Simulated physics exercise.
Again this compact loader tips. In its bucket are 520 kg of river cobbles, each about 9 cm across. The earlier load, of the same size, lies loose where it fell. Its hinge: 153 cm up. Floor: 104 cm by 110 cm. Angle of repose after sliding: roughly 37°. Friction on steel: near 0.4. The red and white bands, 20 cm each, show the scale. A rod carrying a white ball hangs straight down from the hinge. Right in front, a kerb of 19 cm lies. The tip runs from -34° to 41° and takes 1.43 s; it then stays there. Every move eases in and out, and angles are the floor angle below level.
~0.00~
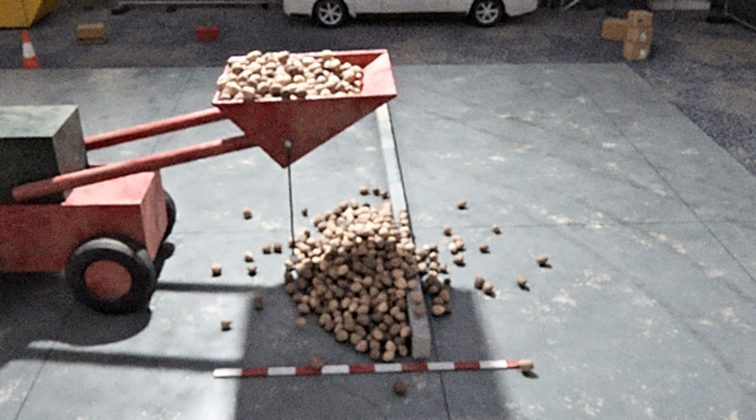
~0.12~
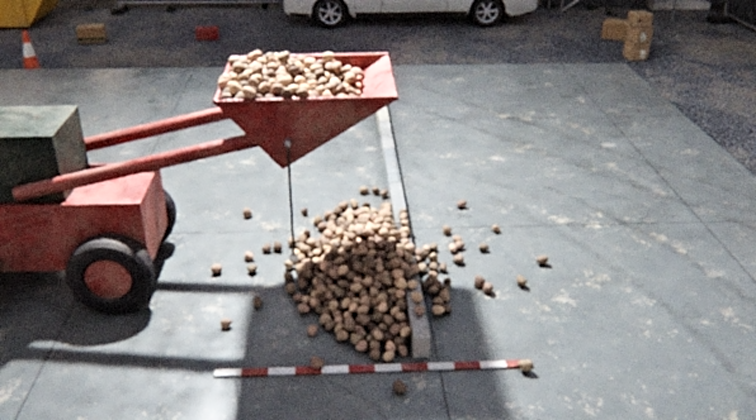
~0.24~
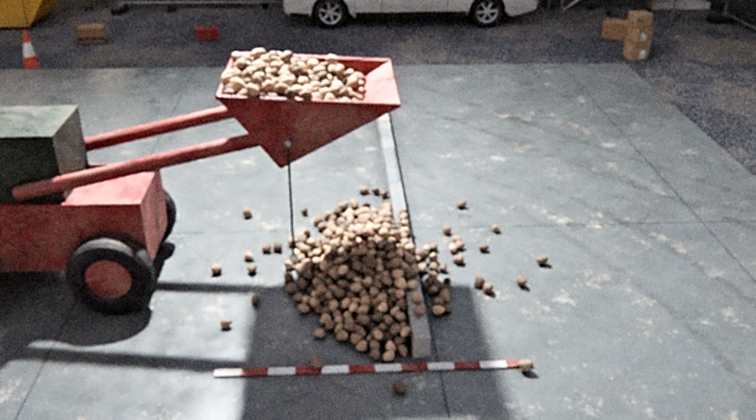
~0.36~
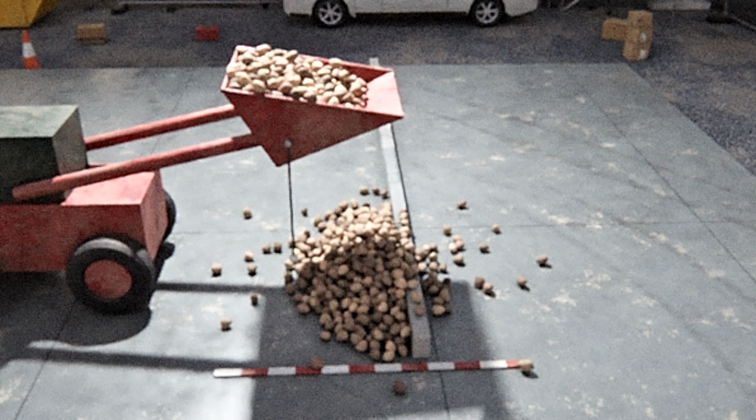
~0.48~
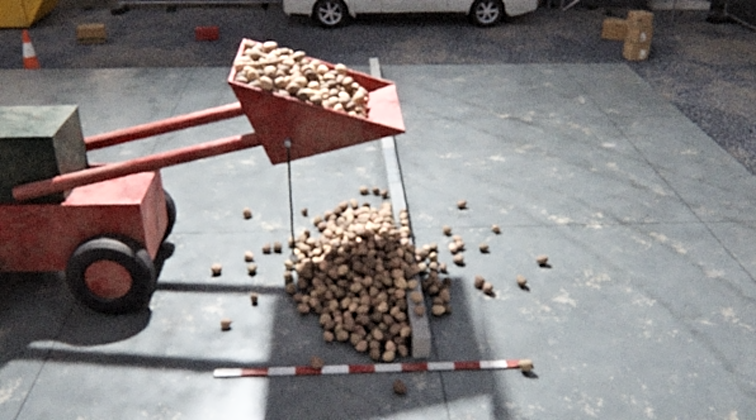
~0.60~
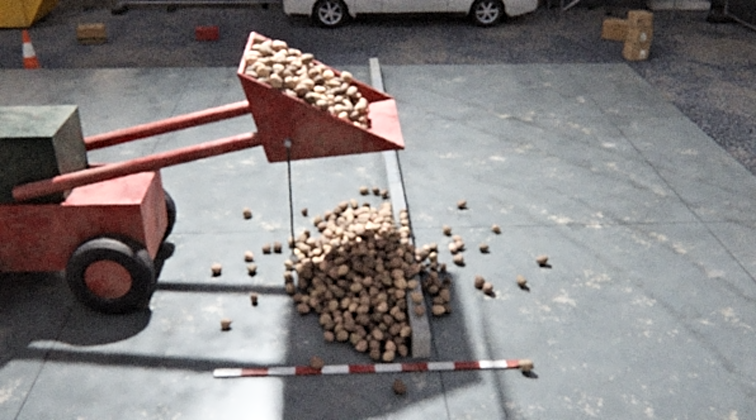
On a grey paved yard, a red loader held a bucket of pale cobbles above a loose pile of stones, and the bucket slowly tilted, its back rising while its right lip dropped slightly.
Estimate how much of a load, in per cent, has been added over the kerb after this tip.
Roughly 77 per cent of a load has been added.
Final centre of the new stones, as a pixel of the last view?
Their middle rests near (449, 259).
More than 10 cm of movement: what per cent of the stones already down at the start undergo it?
About 5 %.
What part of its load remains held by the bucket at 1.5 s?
About 40 per cent is held.
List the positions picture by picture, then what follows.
In the first frame, the bucket is at -34°, its lip at (397, 95); the top of the load is at (282, 63). The earlier load is highest near (381, 237), 32 cm above ground level, 94 % on this side of the kerb, 6 % over the kerb.
The second frame shows lip at (398, 98), floor tilted -32°, highest stones at (276, 62); the stones move at 0.1 m/s on average.
The third frame shows lip at (401, 105), floor tilted -28°, highest stones at (266, 60); the stones move at 0.2 m/s on average.
The fourth frame shows lip at (403, 117), floor tilted -22°, highest stones at (260, 56); the stones move at 0.3 m/s on average.
The fifth frame shows lip at (405, 132), floor tilted -14°, highest stones at (258, 53); the stones move at 0.3 m/s on average.
The sixth frame shows lip at (404, 148), floor tilted -5°, highest stones at (263, 49); the stones move at 0.4 m/s on average.
After 1.1 s the floor is at 29°; in per cent of one load, 98 in the bucket, 97 on this side of the kerb, 6 over the kerb; the foremost stones are at (498, 265).
After 1.5 s the floor is at 41°; in per cent of one load, 42 in the bucket, 140 on this side of the kerb, 19 over the kerb; the foremost stones are at (498, 265).
After 1.9 s the floor is at 41°; in per cent of one load, 6 in the bucket, 140 on this side of the kerb, 55 over the kerb; the foremost stones are at (528, 259).
After 4.6 s the floor is at 41°; in per cent of one load, 0 in the bucket, 117 on this side of the kerb, 83 over the kerb; the foremost stones are at (648, 268). Net gain over the kerb, 77.
